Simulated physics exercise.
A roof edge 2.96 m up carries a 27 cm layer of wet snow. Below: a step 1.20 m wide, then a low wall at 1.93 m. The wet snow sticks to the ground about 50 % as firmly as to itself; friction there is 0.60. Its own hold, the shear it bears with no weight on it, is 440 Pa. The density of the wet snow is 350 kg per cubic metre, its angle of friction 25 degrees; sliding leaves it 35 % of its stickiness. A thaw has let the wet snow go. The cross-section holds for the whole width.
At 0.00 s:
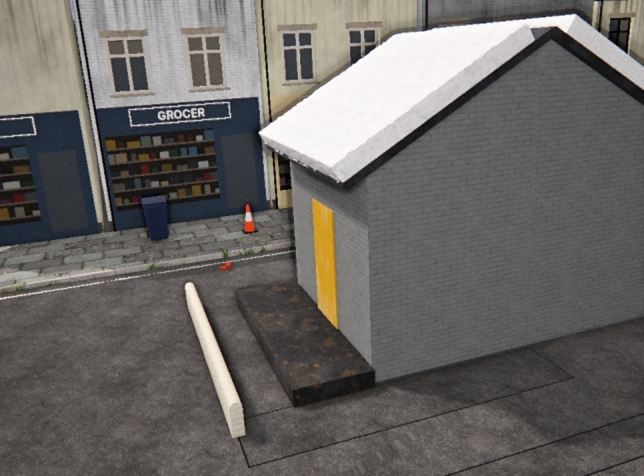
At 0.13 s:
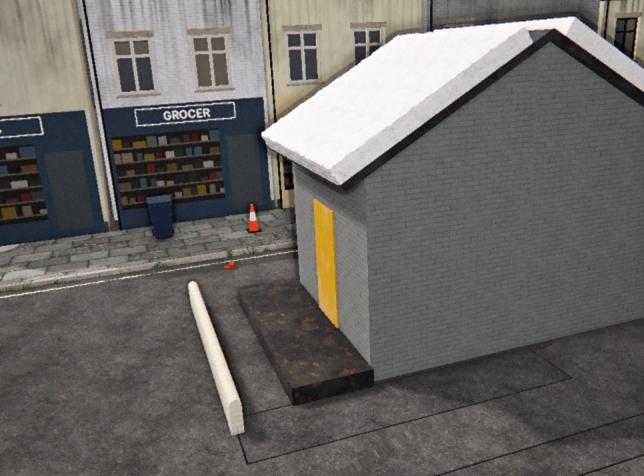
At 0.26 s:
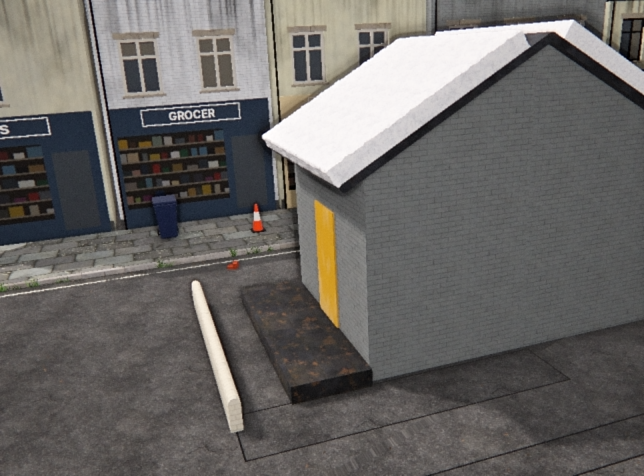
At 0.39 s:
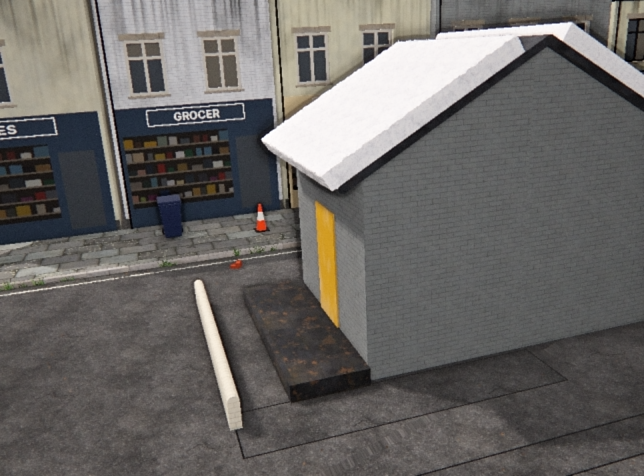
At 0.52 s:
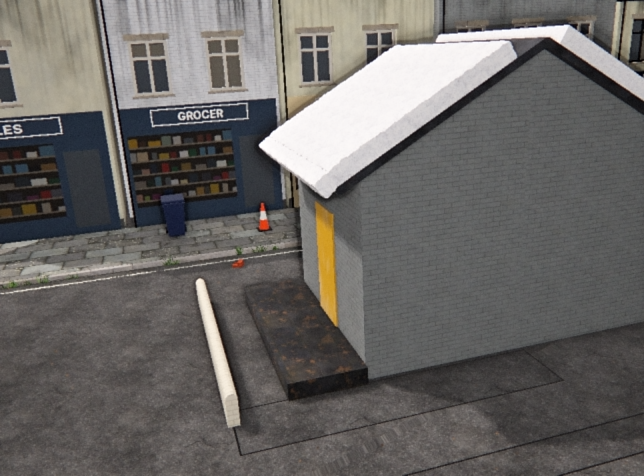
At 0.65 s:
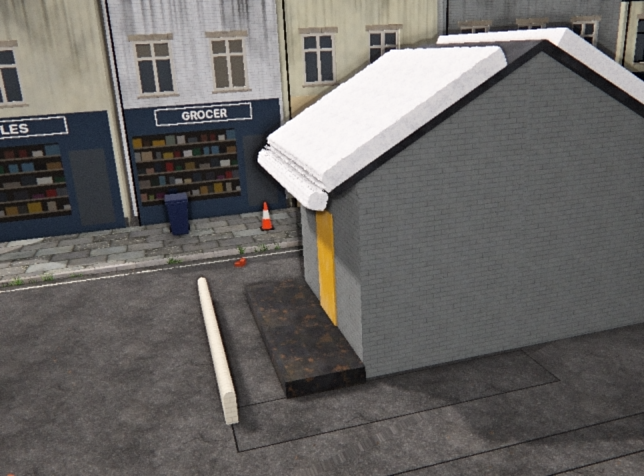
A small grey brick building with a snow-covered roof, the white layer slowly sliding down toward the yellow door and cracking.
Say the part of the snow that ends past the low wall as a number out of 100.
It comes to some 27 %.
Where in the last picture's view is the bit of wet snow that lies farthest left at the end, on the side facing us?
Near (43, 447).
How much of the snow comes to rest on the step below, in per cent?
Near 16 %.
After 1.08 s, 87 % is still on the roof and 0 % is past the low wall.
After 1.59 s, 61 % is still on the roof and 0 % is past the low wall.
After 2.09 s, 20 % is still on the roof and 0 % is past the low wall.
After 2.60 s, none is still on the roof and 24 % is past the low wall.
After 3.40 s, at the end, none is still on the roof and 27 % is past the low wall.
